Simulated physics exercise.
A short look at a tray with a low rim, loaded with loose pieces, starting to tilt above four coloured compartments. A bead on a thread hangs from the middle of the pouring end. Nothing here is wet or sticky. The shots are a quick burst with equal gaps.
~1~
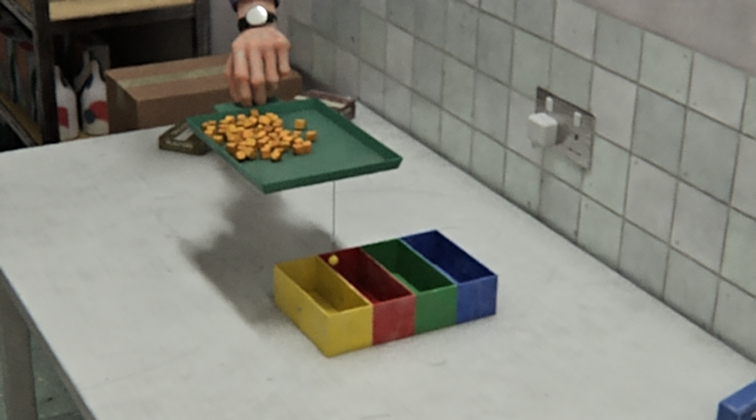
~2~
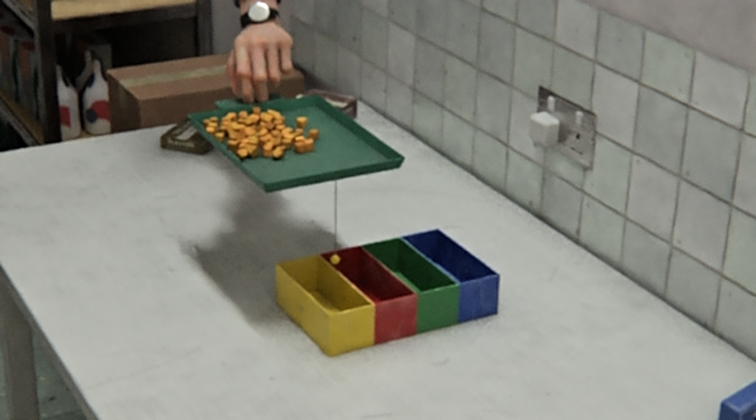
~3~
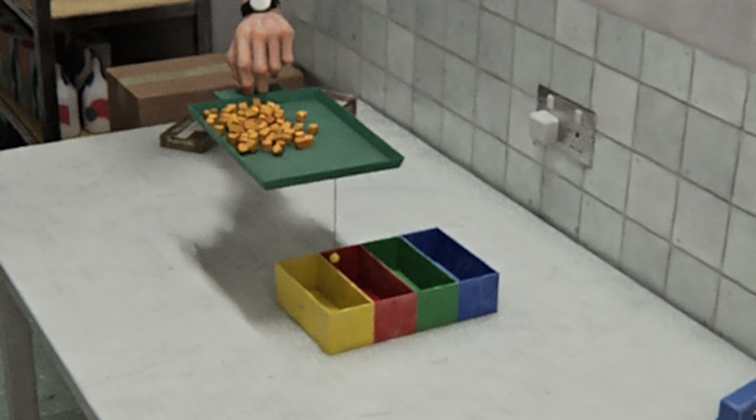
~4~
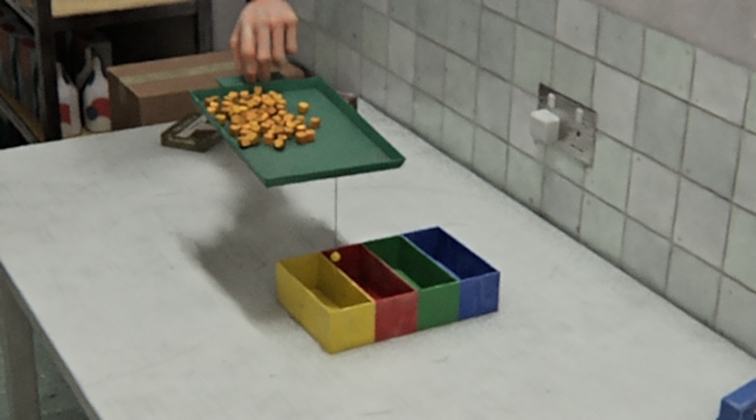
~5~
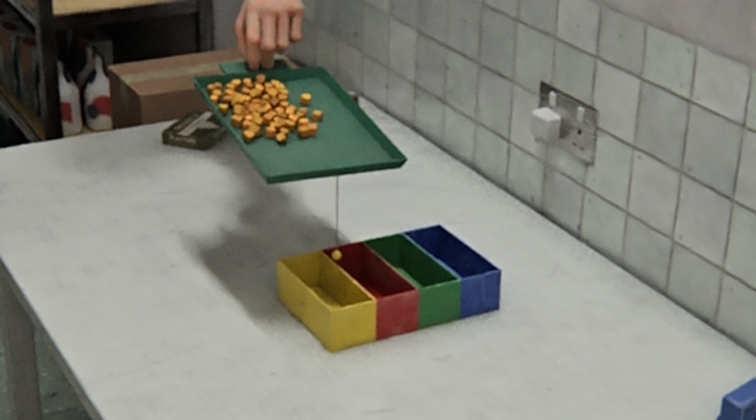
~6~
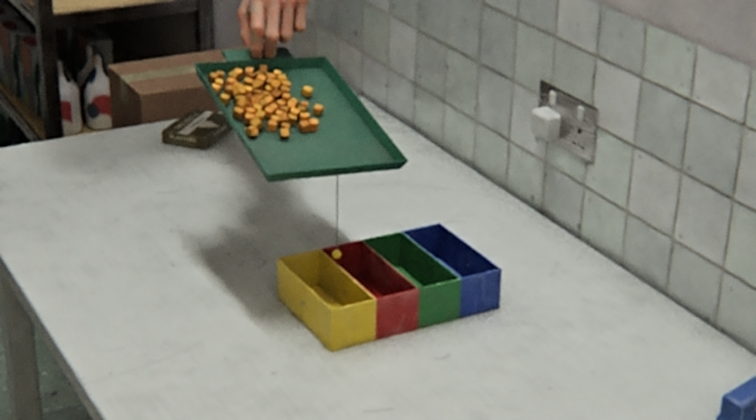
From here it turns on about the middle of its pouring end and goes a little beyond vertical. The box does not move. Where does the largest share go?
Most goes to the green cell.
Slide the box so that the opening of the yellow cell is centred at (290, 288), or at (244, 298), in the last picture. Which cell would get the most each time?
In turn: The blue cell; the blue one.
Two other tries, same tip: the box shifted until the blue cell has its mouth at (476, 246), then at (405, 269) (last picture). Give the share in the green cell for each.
Near 20 % and 20 %.
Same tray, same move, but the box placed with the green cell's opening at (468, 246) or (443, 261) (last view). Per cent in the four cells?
Roughly 80 per cent, and 100 per cent.
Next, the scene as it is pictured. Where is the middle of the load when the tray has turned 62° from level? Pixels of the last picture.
Near (374, 160).
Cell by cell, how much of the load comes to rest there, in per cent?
About: Yellow cell 10, red cell 30, green cell 50, blue cell 10 per cent.
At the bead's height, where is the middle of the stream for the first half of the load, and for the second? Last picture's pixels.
Early half (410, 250), late half (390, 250).
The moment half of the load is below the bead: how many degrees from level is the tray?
At some 90 degrees.
Shortly afterwards, tray tipped steeply; the bulk on the tray; a little in the red cell; a little in the green cell; only a few in the yellow cell; a little falling or outside the box.
Next, tray tipped past a quarter turn; only a few on the tray; near a third in the green cell; near a quarter in the red cell; a little in the blue cell; a little in the yellow cell; near a quarter falling or outside the box.
Some moments later, tray tipped past a quarter turn; near half in the green cell; near a third in the red cell; a little in the yellow cell; a little in the blue cell.
In the end, tray tipped past a quarter turn; near half in the green cell; near a third in the red cell; a little in the yellow cell; a little in the blue cell.
